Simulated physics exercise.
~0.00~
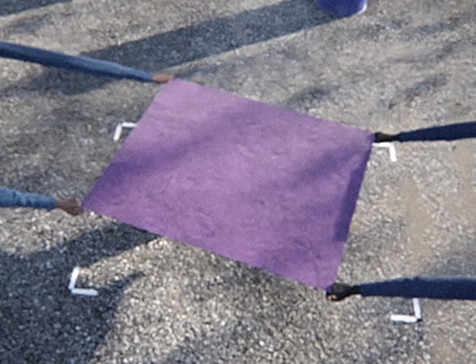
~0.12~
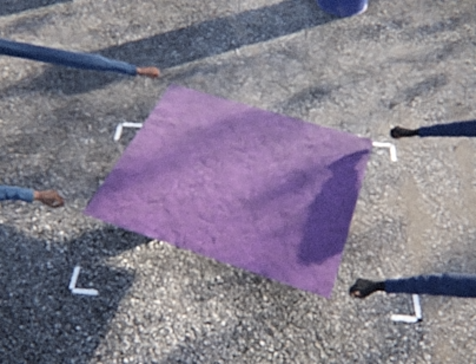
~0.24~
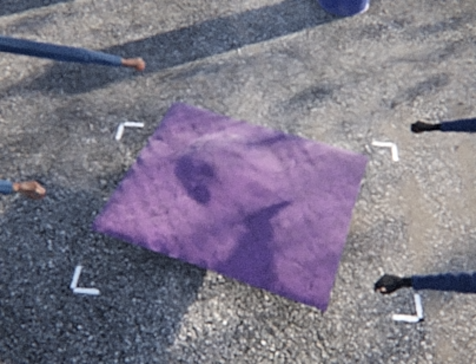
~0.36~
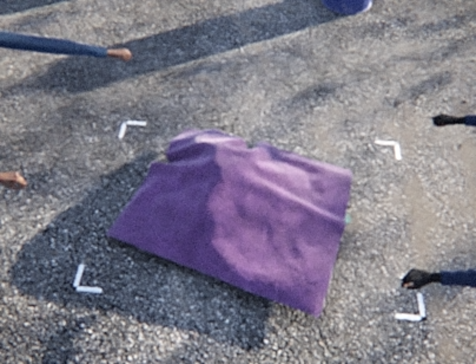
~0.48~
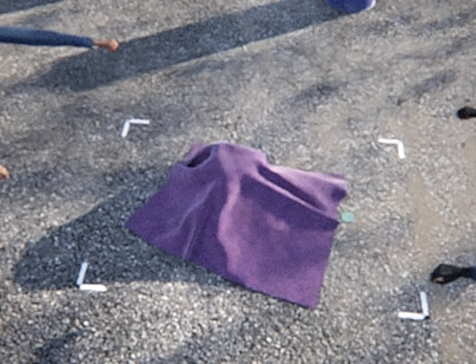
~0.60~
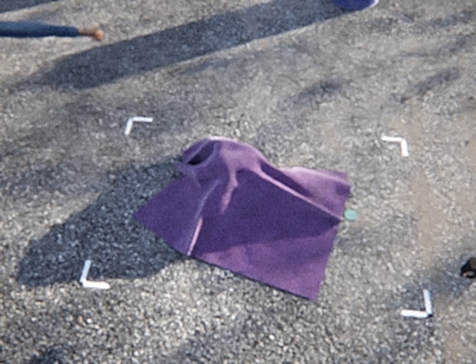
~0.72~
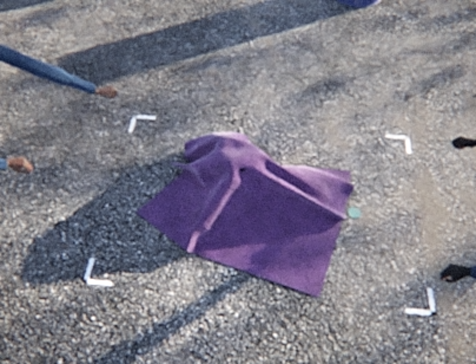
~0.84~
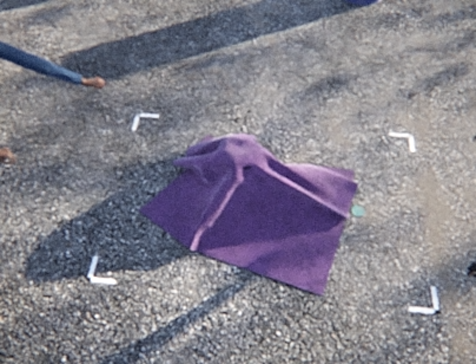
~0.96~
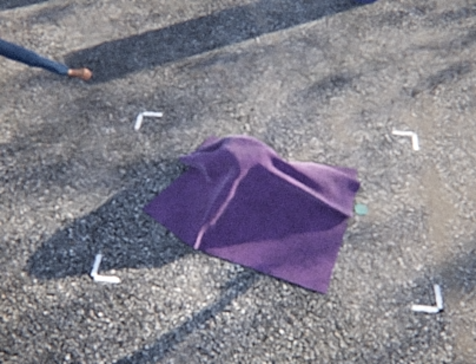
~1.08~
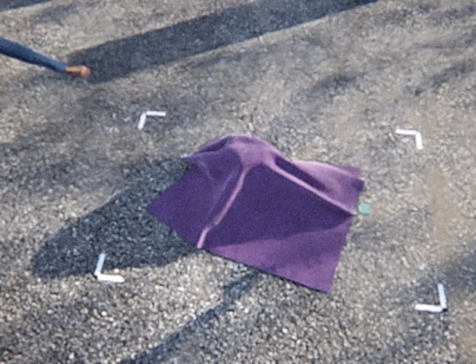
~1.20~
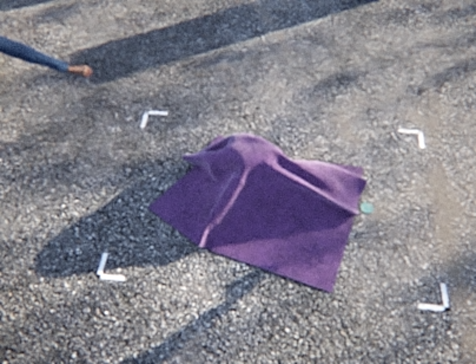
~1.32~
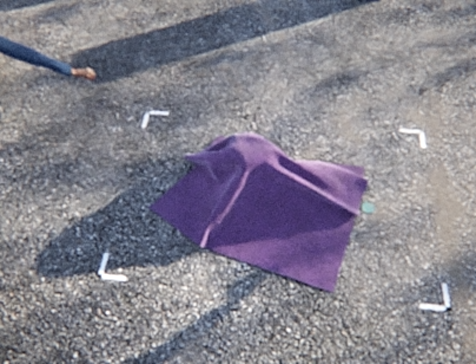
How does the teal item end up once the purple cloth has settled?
The teal item still shows, with a bit of it peeking out past the right edge of the cloth.
A purple cloth held flat by four hands dropped onto gravel between white corner marks as the hands let go and drew back. It settled in folds over raised shapes, leaving a bit of something teal showing at its right edge.
